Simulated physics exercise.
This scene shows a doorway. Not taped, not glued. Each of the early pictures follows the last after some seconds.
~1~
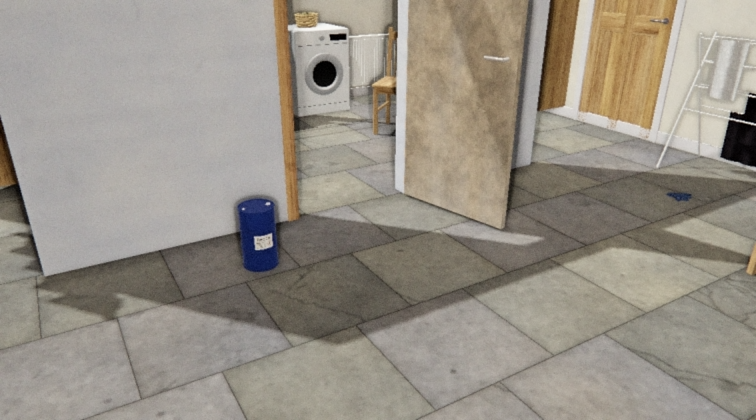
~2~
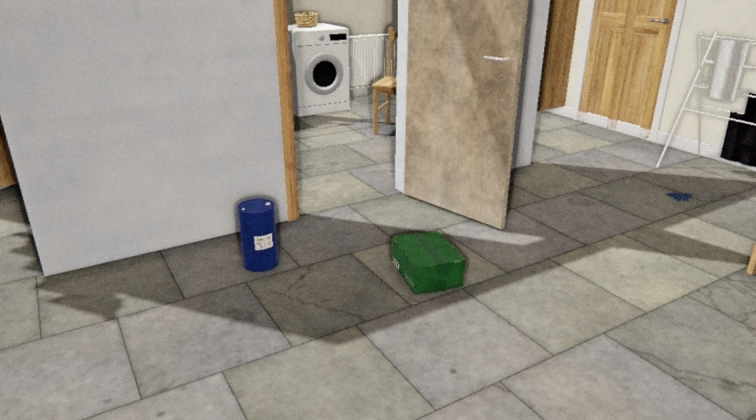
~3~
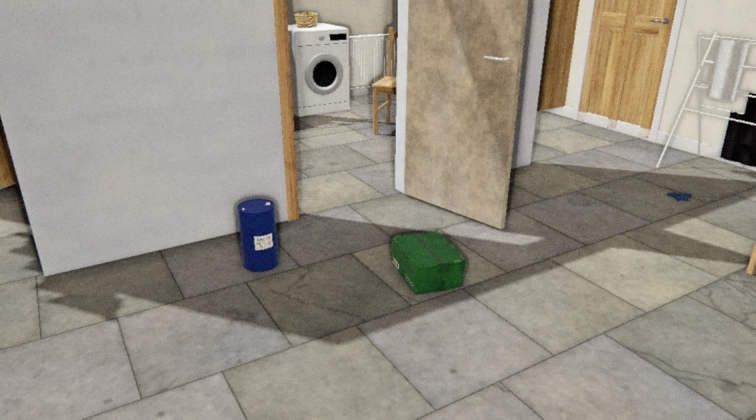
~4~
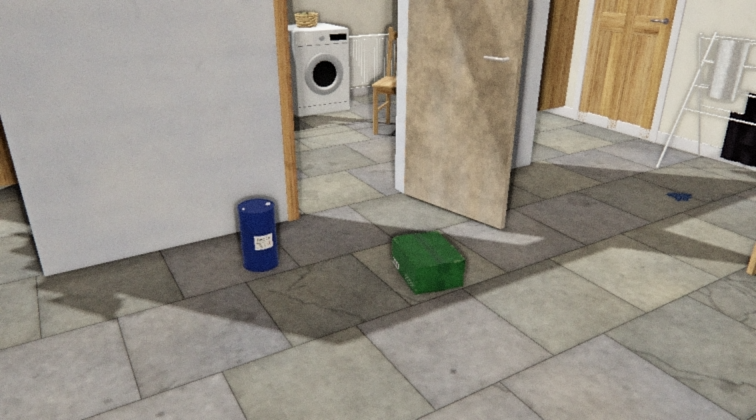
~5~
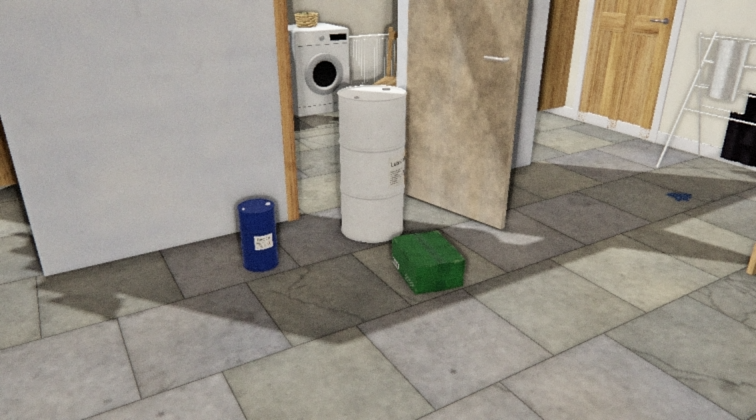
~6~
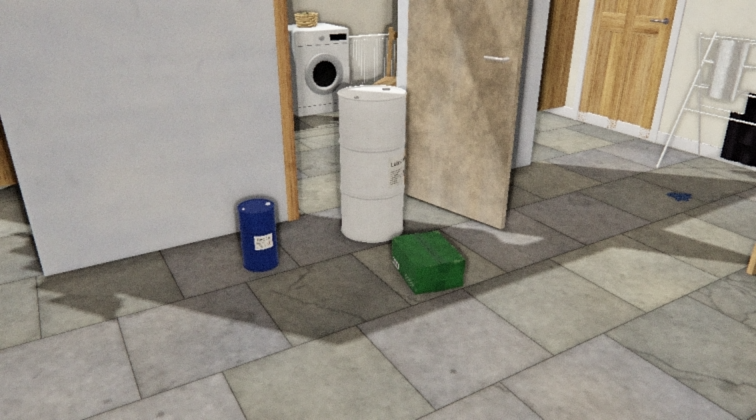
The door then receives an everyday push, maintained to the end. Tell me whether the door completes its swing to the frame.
My guess is that the door will leave the doorway partly open.
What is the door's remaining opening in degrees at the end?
Angle: About 50°.
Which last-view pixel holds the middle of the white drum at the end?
At about (361, 163).
Then, 0.40 s after the last picture, door at 90°.
Then, 0.60 s after the last picture, door at 72°.
Then, 0.70 s after the last picture, door at 62°.
Then, 0.90 s after the last picture, door at 53°; white drum slid a little near (365, 164).
At rest, door at 50°; all 3 in place. Seen from the same camera at the end, white drum near (361, 163).
